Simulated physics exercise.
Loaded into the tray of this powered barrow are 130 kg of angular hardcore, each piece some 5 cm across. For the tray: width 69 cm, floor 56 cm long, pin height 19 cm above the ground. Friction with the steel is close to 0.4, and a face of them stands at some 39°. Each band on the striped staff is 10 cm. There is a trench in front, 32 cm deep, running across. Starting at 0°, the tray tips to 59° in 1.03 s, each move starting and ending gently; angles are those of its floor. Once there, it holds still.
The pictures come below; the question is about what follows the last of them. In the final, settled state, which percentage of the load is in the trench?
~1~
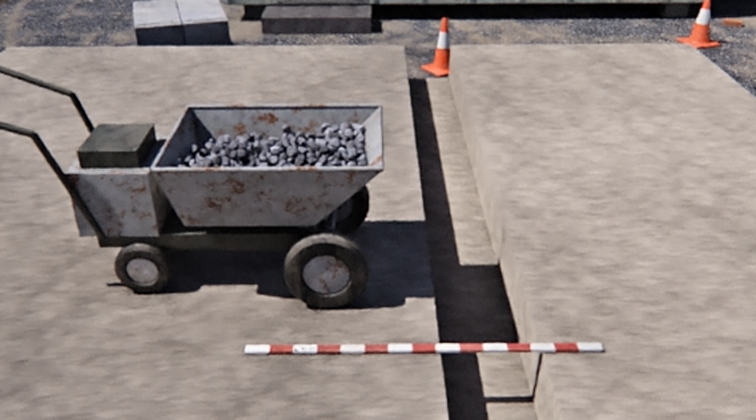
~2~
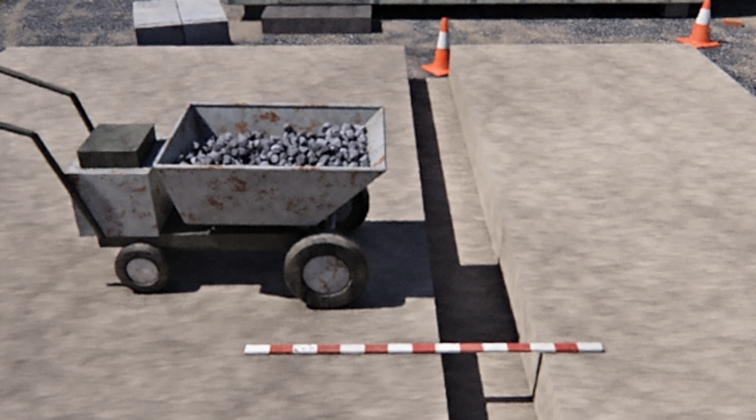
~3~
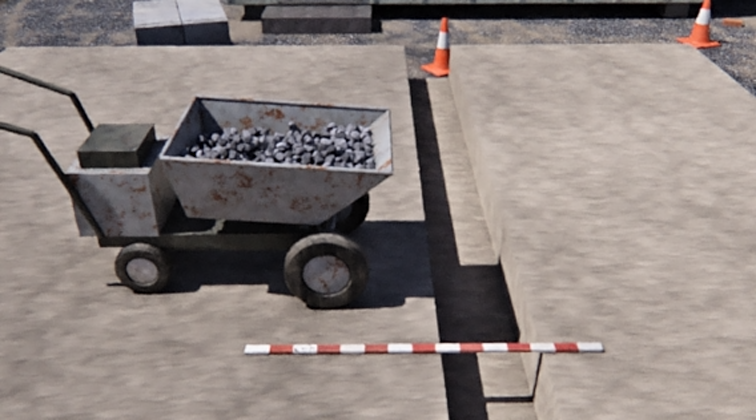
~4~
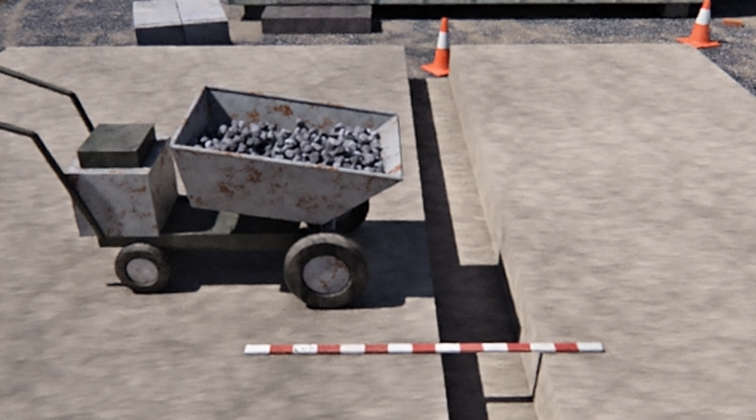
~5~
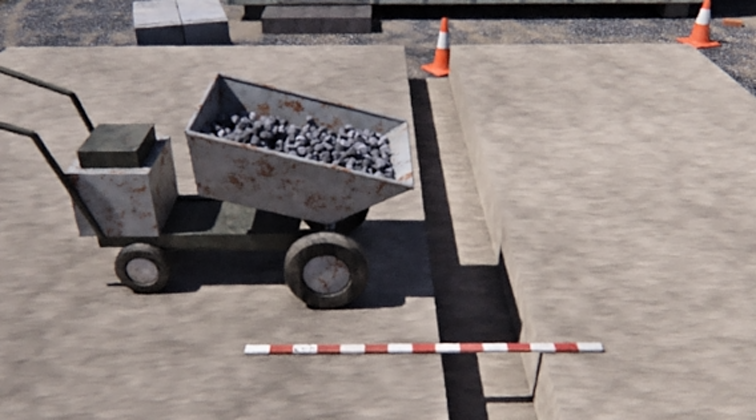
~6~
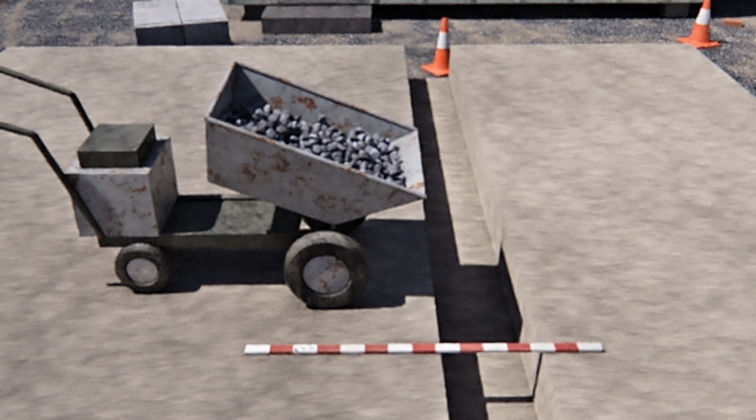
55 per cent is in the trench.
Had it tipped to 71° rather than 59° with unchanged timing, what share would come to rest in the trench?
With that change, near 100 per cent.
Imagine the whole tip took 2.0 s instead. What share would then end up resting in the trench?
In that case some 50 per cent.
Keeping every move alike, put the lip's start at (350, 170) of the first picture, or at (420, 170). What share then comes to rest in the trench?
Result: Close to 55 then close to 40 per cent.
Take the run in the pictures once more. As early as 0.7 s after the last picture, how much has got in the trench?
Around 5 per cent of it.
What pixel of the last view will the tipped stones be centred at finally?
Around (481, 310).
Then, 0.3 s after the last picture the floor is at 50°, 100 % in the tray; the foremost stones are at (434, 220).
Then, 0.7 s after the last picture the floor is at 59°, 96 % in the tray, 4 % in the trench; the foremost stones are at (476, 247).
Then, 1.0 s after the last picture the floor is at 59°, 71 % in the tray, 29 % in the trench; the foremost stones are at (508, 291).
Then, 3.0 s after the last picture the floor is at 59°, 45 % in the tray, 55 % in the trench; the foremost stones are at (511, 301).
